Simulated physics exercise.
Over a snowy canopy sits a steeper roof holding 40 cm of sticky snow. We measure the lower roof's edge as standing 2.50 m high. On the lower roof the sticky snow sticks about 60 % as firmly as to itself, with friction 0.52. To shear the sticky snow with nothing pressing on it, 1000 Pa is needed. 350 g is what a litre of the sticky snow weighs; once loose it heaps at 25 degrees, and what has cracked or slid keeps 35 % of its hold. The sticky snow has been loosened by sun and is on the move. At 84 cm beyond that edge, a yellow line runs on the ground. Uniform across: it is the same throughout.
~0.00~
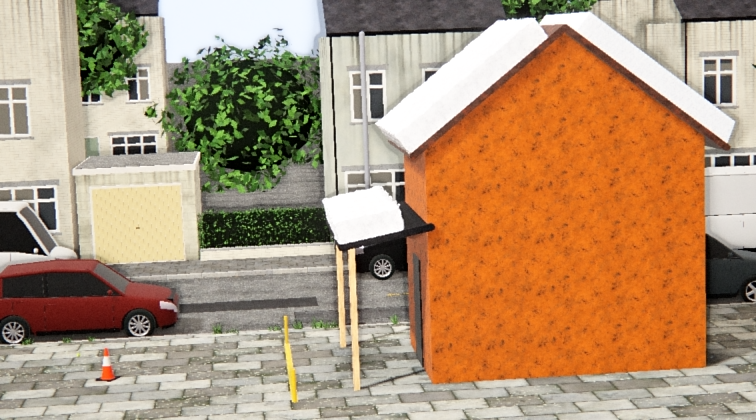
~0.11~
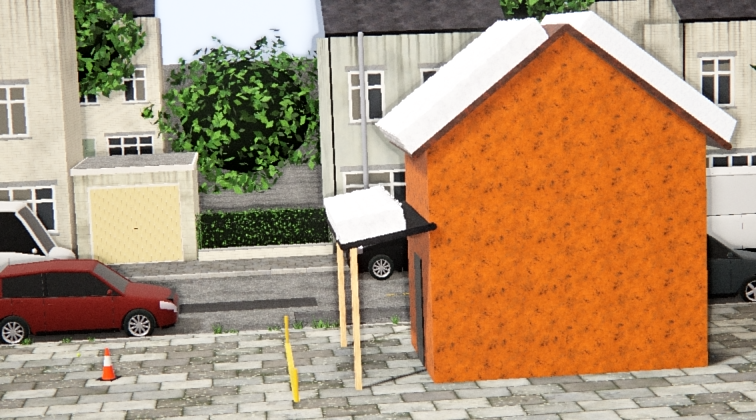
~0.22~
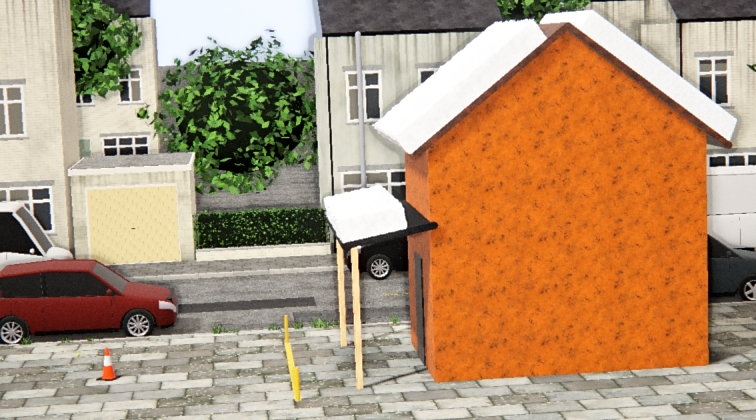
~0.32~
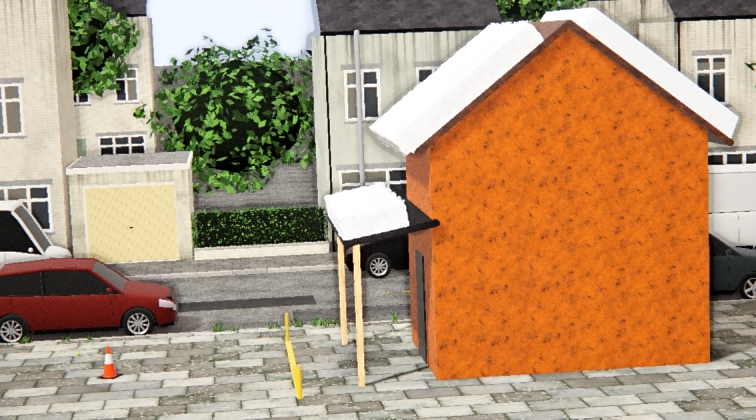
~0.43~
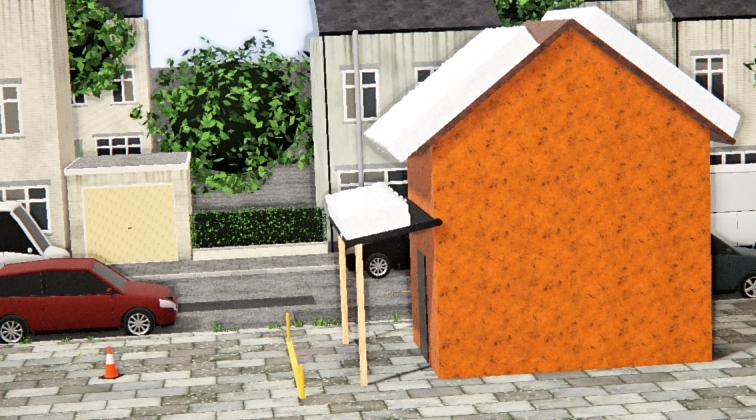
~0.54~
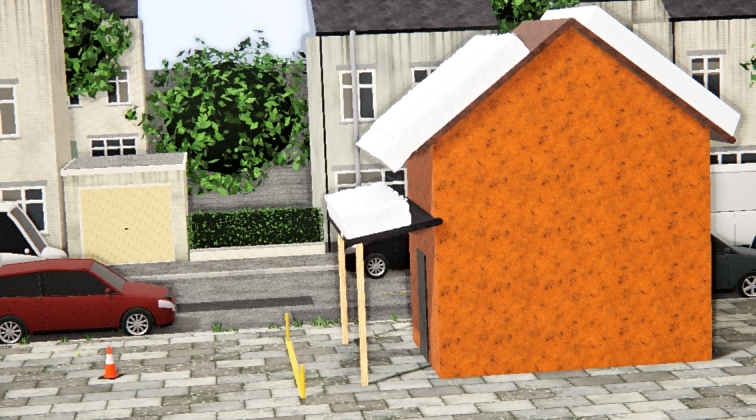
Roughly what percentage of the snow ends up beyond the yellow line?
Around 73 %.
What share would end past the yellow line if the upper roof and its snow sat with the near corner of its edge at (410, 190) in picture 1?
50 %, roughly.
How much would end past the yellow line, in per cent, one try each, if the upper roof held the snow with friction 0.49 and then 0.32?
Try 1: 60 %; try 2: 70 %.
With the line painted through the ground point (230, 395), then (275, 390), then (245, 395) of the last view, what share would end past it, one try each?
One by one: 45 in a hundred, 65 in a hundred, 50 in a hundred.
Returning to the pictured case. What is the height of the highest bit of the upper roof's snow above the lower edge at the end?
It ends up some 0.5 m higher than the lower edge.
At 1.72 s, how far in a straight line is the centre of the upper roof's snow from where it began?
It has shifted some 5.2 m.
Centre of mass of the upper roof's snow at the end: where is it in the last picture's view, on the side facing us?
Roughly pixel (206, 381) on the near face.
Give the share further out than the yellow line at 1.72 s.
55 %.
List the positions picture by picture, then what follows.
The first frame shows front end of the sticky snow at (408, 137).
The second frame shows front end of the sticky snow at (408, 137), its middle shifted 2.2 cm.
The third frame shows front end of the sticky snow at (407, 150), its middle shifted 8.8 cm, 3 % of it past the upper edge, in one piece.
The fourth frame shows front end of the sticky snow at (404, 140), its middle shifted 20 cm, 7 % of it past the upper edge, in one piece.
The fifth frame shows front end of the sticky snow at (399, 147), its middle shifted 36 cm, 12 % of it past the upper edge, in one piece.
The sixth frame shows front end of the sticky snow at (390, 150), its middle shifted 57 cm, 20 % of it past the upper edge, cracking.
By 1.08 s, none is below the lower edge and 0 % is past the line.
By 1.72 s, 62 % is below the lower edge and 53 % is past the line.
By 2.36 s, 80 % is below the lower edge and 73 % is past the line.
By 3.00 s, 80 % is below the lower edge and 73 % is past the line.
By 3.20 s, at the end, 80 % is below the lower edge and 73 % is past the line.
